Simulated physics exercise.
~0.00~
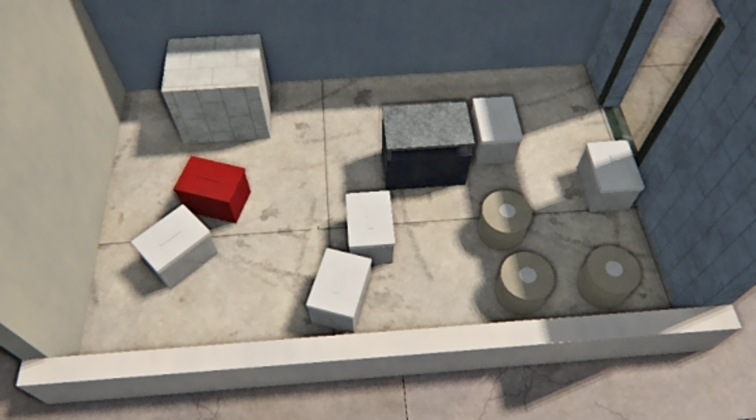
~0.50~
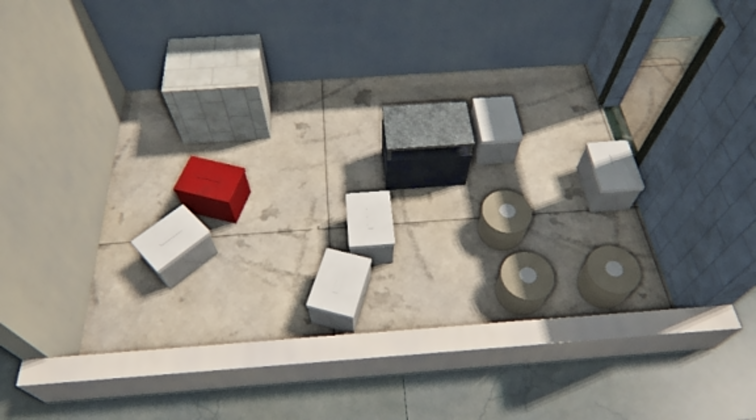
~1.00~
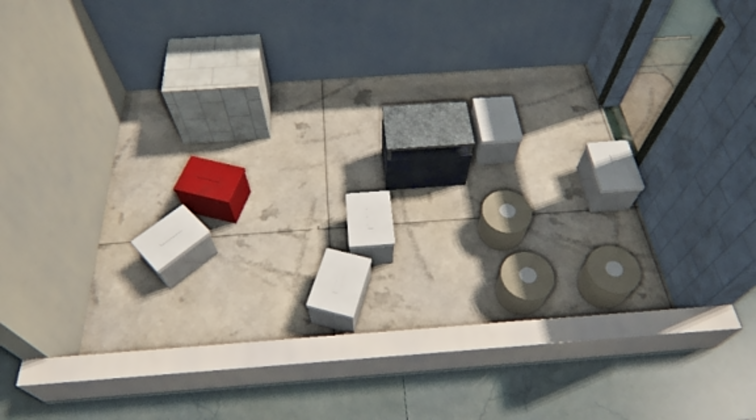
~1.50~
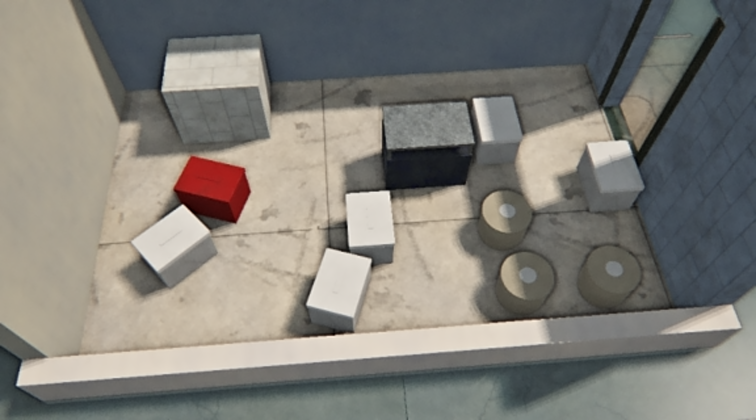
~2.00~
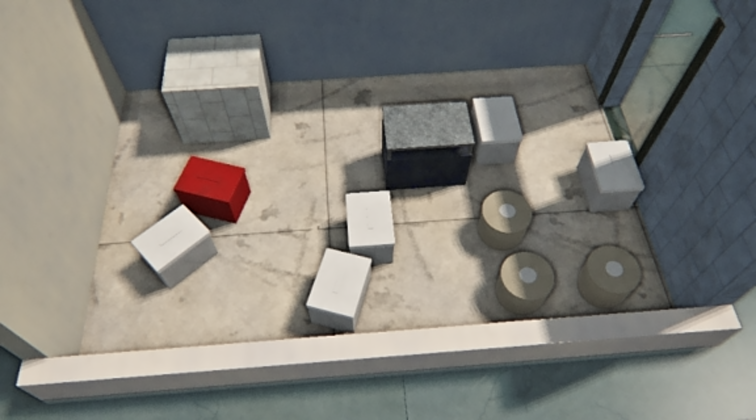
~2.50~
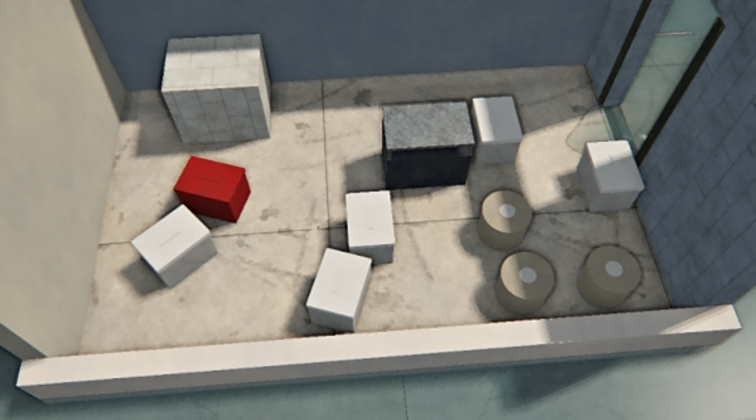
We see a small walled room from above, with a red chest, pale boxes and round stools standing still, as bluish water covers the ground outside and then a thin patch spreads just inside the doorway at right.
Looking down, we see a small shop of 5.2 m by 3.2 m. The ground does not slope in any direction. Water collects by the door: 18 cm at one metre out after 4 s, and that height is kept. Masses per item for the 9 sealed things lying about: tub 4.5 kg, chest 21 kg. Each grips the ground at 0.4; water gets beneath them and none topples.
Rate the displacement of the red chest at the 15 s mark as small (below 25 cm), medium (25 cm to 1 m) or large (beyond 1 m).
Small.
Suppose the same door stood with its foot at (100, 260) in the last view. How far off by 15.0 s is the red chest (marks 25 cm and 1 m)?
Observation: Red chest small displacement.
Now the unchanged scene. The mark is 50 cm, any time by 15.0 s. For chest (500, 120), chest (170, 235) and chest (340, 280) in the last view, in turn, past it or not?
In turn: Short of it, short of it, less.
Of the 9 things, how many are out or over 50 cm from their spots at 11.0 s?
Tally at that time: 3.
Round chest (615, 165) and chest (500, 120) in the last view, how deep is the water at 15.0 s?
Around 9 cm and 8 cm.
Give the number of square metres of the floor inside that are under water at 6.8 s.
Wet: Near 9.5 m2.
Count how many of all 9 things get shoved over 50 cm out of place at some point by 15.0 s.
Result: 3.
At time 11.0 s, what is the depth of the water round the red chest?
Near 3 cm deep.
After 3.5 s the red chest is near (209, 178), 0.0 m from its start, aground; 0 afloat.
After 6.8 s the red chest is near (209, 178), 0.0 m from its start, aground; 2 afloat.
After 11.0 s the red chest is near (209, 178), 0.0 m from its start, aground; 3 afloat.
After 15.0 s the red chest is near (209, 178), 0.0 m from its start, aground; 3 afloat.
